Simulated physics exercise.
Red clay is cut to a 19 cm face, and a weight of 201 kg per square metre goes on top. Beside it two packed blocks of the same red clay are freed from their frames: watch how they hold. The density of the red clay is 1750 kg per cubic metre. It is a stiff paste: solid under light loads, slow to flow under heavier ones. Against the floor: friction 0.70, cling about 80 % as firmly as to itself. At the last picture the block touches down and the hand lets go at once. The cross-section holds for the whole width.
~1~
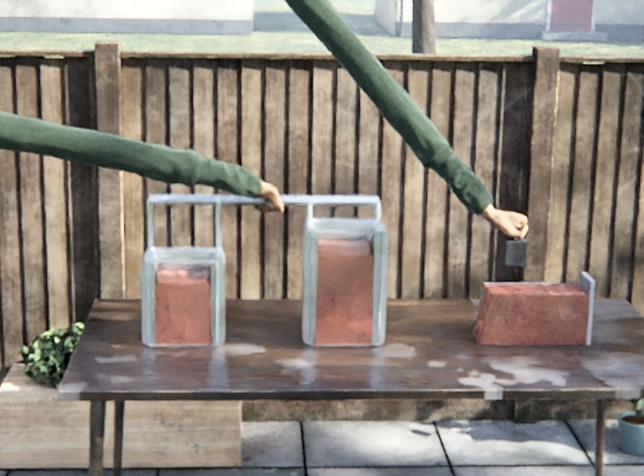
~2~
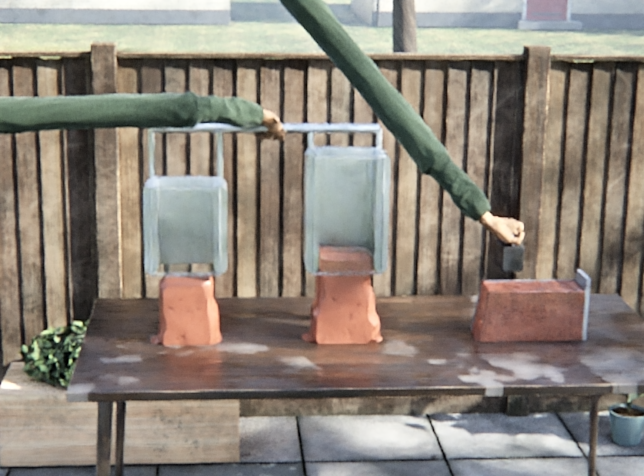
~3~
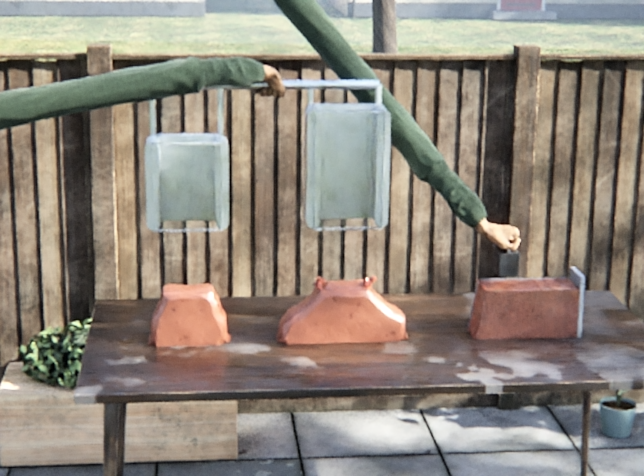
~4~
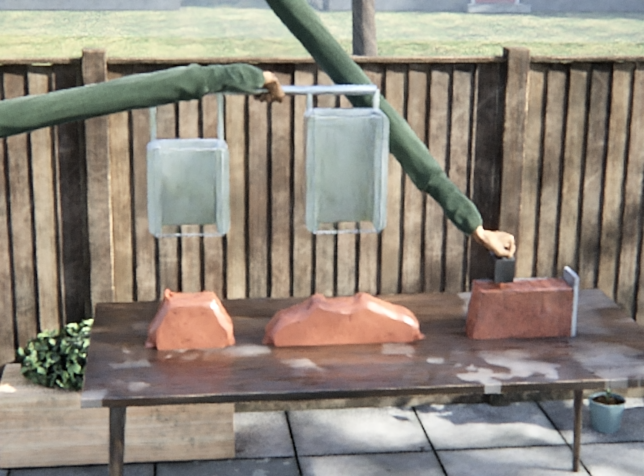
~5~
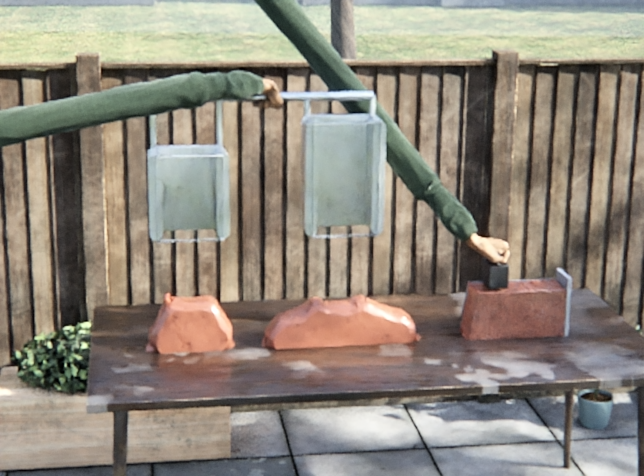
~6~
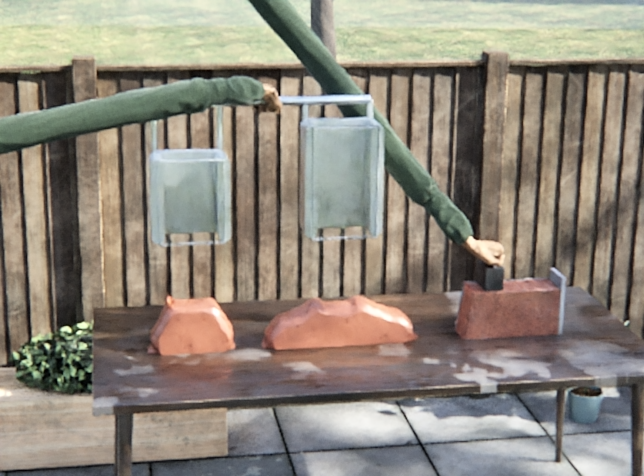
Two red clay blocks slumping as a green-sleeved arm lifts their casings, another hand lowering a dark block onto a third.
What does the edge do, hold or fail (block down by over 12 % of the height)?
Under that load the edge fails.
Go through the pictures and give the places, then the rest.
The first frame shows highest point of the red clay at (563, 294); test blocks 24 cm, 35 cm high (left to right).
The second frame shows highest point of the red clay at (560, 291); test blocks 23 cm, 32 cm high (left to right).
The third frame shows highest point of the red clay at (555, 289); test blocks 19 cm, 20 cm high (left to right).
The fourth frame shows highest point of the red clay at (550, 289); test blocks 18 cm, 16 cm high (left to right).
The fifth frame shows highest point of the red clay at (543, 291); test blocks 18 cm, 16 cm high (left to right).
The sixth frame shows highest point of the red clay at (538, 290); test blocks 18 cm, 16 cm high (left to right).
Another 0.14 s on from the sixth picture, the block is down by 12 % of the bank's height and leans 4 degrees.
Another 0.31 s on from the sixth picture, the block is down by 43 % of the bank's height and leans 21 degrees.
Another 0.47 s on from the sixth picture, the block is down by 62 % of the bank's height and leans 30 degrees.
Another 0.63 s on from the sixth picture, the block is down by 64 % of the bank's height and leans 31 degrees.
Another 0.67 s on from the sixth picture, at the end, the block is down by 64 % of the bank's height and leans 31 degrees.
